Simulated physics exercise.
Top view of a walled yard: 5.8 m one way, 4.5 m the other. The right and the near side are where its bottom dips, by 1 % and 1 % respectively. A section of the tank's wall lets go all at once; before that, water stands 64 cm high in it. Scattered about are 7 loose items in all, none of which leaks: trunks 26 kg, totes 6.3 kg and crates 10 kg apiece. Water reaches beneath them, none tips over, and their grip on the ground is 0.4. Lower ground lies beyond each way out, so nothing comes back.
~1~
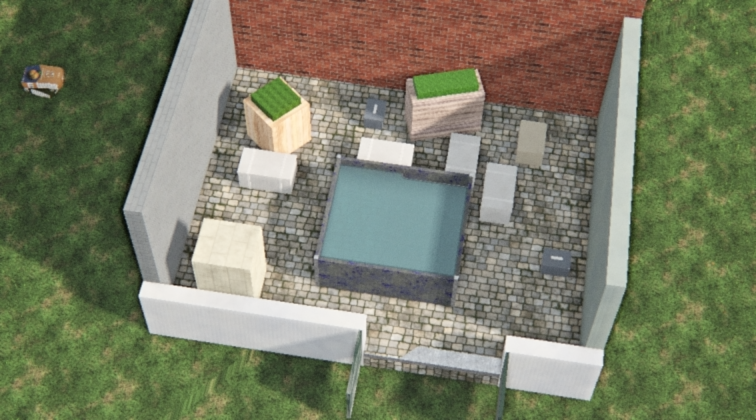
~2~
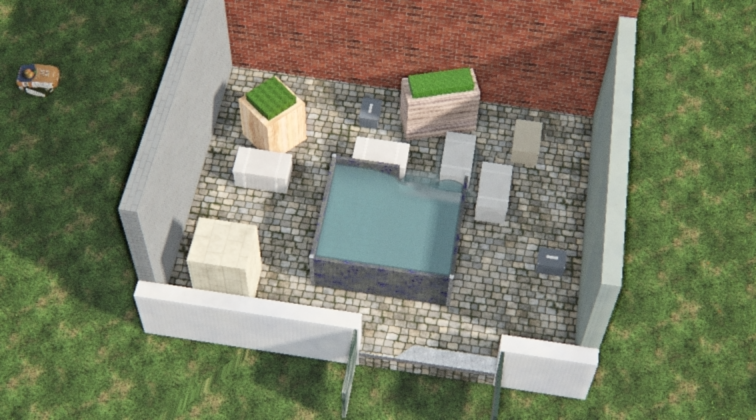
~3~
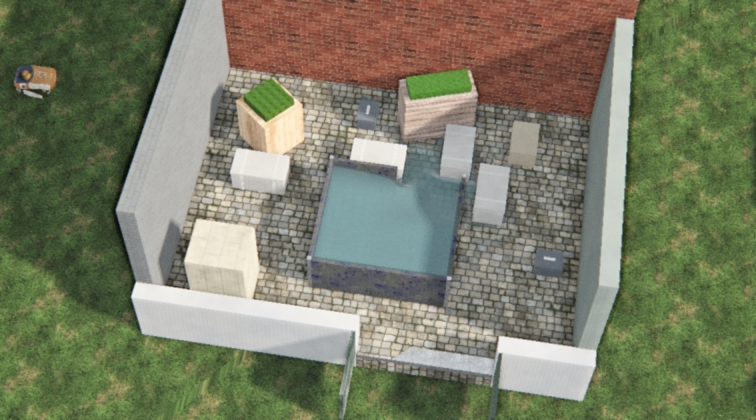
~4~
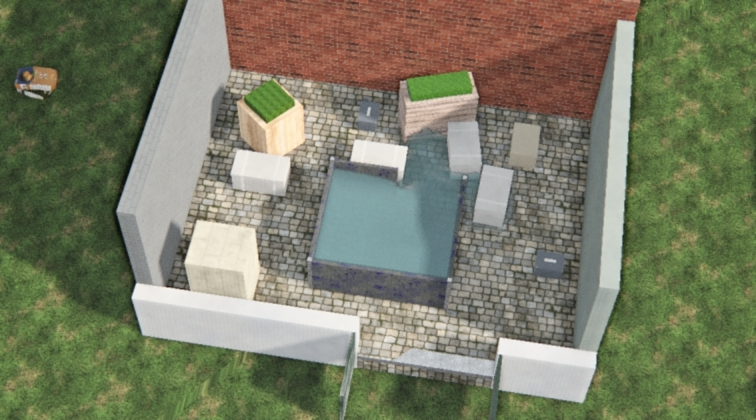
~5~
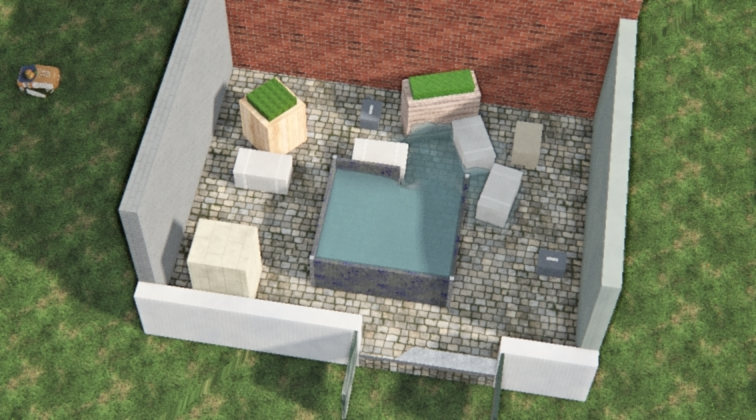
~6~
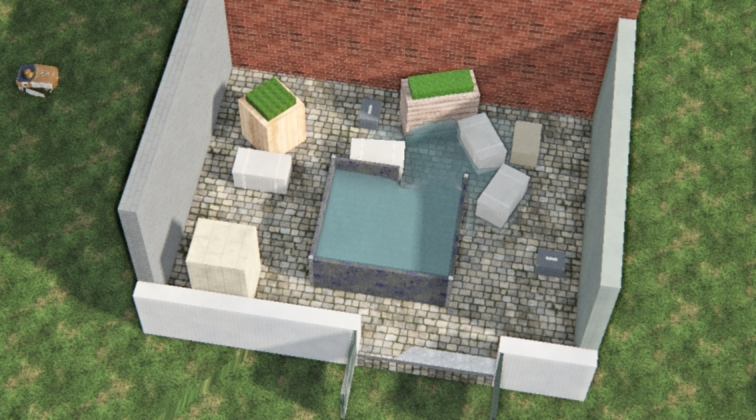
A walled tank giving way at its far right corner, water spreading over cobbles and pushing two pale boxes slightly askew.
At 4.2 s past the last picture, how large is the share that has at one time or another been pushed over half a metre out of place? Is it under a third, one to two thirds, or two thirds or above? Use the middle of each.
Two thirds and up.
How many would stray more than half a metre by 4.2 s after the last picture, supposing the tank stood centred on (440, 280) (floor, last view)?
The count would be 5.
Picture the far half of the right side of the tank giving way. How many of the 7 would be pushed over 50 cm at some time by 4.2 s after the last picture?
Then 4 of them would.
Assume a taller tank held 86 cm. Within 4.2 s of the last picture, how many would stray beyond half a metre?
Then the count would be 7.
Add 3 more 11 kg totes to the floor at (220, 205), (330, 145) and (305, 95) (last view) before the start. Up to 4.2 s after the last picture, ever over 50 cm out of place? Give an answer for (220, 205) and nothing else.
I'd say it comes out inside the limit.
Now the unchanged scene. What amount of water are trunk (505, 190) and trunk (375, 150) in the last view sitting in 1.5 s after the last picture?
Roughly 1 and 3 cm.
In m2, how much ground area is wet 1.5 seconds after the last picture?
Near 12 m2 in all.
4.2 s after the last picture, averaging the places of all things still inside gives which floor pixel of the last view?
I'd put it around (391, 229).
Then, 0.4 s after the last picture 1 of 7 are over 50 cm from their spots; 1 afloat.
Then, 1.5 s after the last picture 3 of 7 are over 50 cm from their spots; 2 afloat.
Then, 2.8 s after the last picture 5 of 7 are over 50 cm from their spots; 2 afloat.
Then, 4.2 s after the last picture 5 of 7 are over 50 cm from their spots, and 5 have been at some point; 2 afloat.
